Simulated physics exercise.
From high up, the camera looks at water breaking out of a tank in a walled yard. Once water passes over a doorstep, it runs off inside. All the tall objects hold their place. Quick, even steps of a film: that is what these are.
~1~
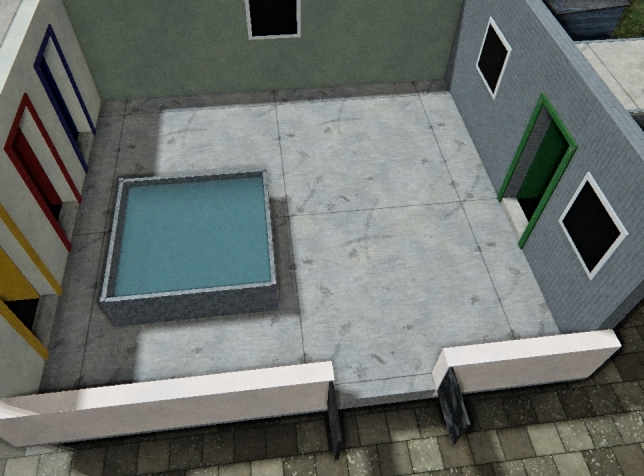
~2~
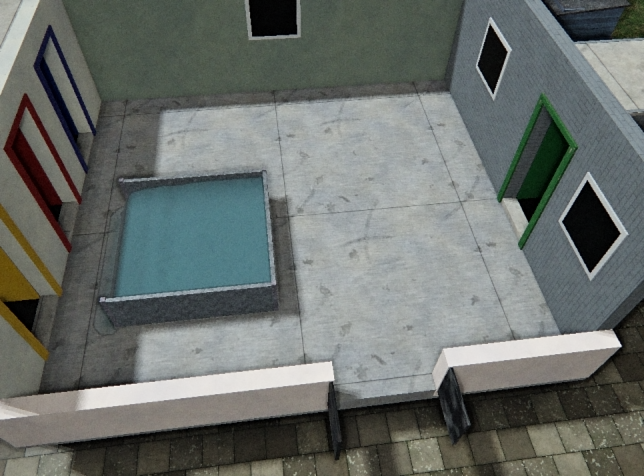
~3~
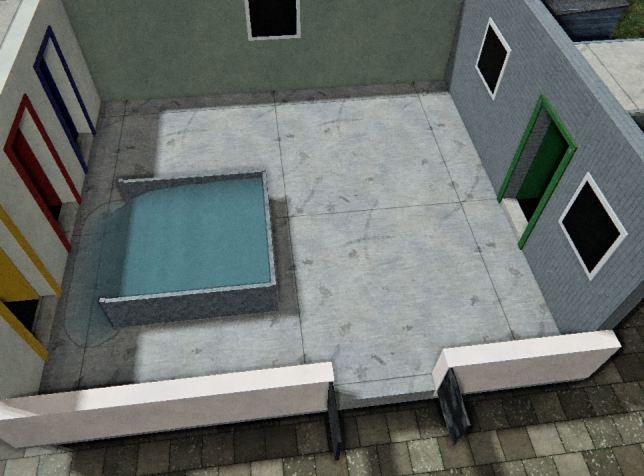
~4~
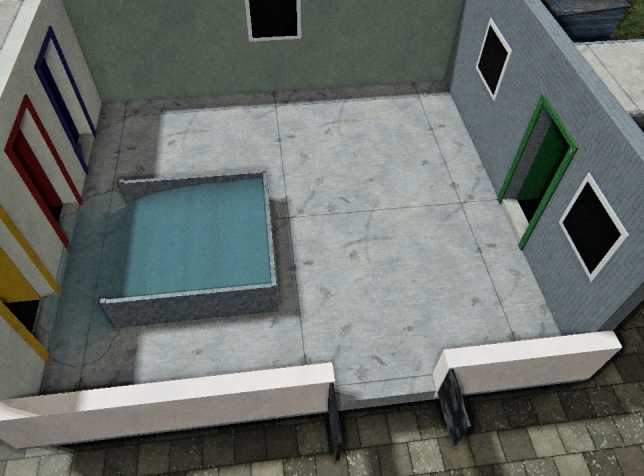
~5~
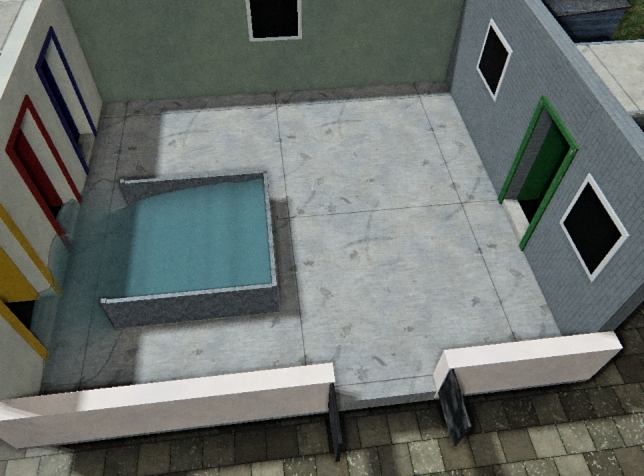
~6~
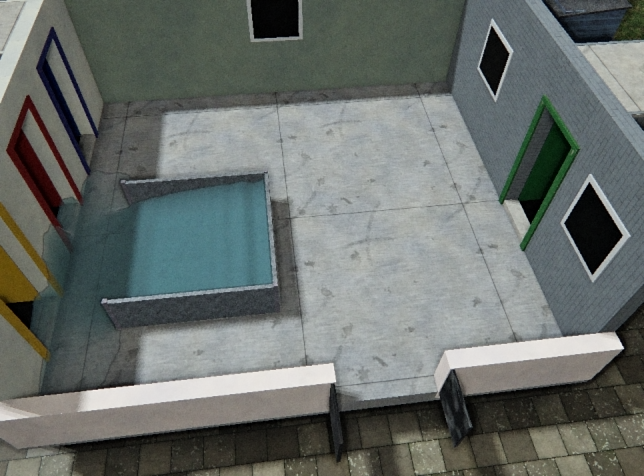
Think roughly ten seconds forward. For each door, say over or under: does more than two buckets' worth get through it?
Red door: Beyond two buckets, yellow door: Beyond two buckets, blue door: Not beyond two buckets, green door: Not beyond two buckets.
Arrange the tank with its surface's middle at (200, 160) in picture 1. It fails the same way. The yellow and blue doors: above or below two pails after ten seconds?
Lab note - yellow remains within bounds, blue breaks the limit.
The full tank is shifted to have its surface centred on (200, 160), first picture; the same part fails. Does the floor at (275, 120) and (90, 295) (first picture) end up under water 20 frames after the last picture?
Hit, hit.
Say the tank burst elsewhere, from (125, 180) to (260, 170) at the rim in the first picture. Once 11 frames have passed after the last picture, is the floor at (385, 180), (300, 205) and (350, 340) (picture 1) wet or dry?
One by one: Unsoaked; unsoaked; unsoaked.
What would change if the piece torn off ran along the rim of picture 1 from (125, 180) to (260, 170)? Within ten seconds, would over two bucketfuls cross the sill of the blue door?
Blue exceeds the limit.
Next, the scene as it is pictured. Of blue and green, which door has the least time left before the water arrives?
That would be the door marked blue.
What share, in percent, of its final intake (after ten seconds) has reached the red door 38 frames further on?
About 100 %.
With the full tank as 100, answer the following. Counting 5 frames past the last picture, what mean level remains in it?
Around 56 percent, give or take.
A moment on, water covers 10 % of the floor; the red door far over two buckets in, the yellow door far over two buckets in, the blue door wet at the sill, nothing in, the green door not reached.
Next, water covers 20 % of the floor; the red door far over two buckets in, the yellow door far over two buckets in, the blue door wet at the sill, nothing in, the green door not reached.
Then, water covers 35 % of the floor; the red door far over two buckets in, the yellow door far over two buckets in, the blue door wet at the sill, nothing in, the green door not reached.
Later, water covers 70 % of the floor; the red door far over two buckets in, the yellow door far over two buckets in, the blue door wet at the sill, nothing in, the green door wet at the sill, nothing in.
In the end, water covers 90 % of the floor; the red door far over two buckets in, the yellow door far over two buckets in, the blue door wet at the sill, nothing in, the green door wet at the sill, nothing in.
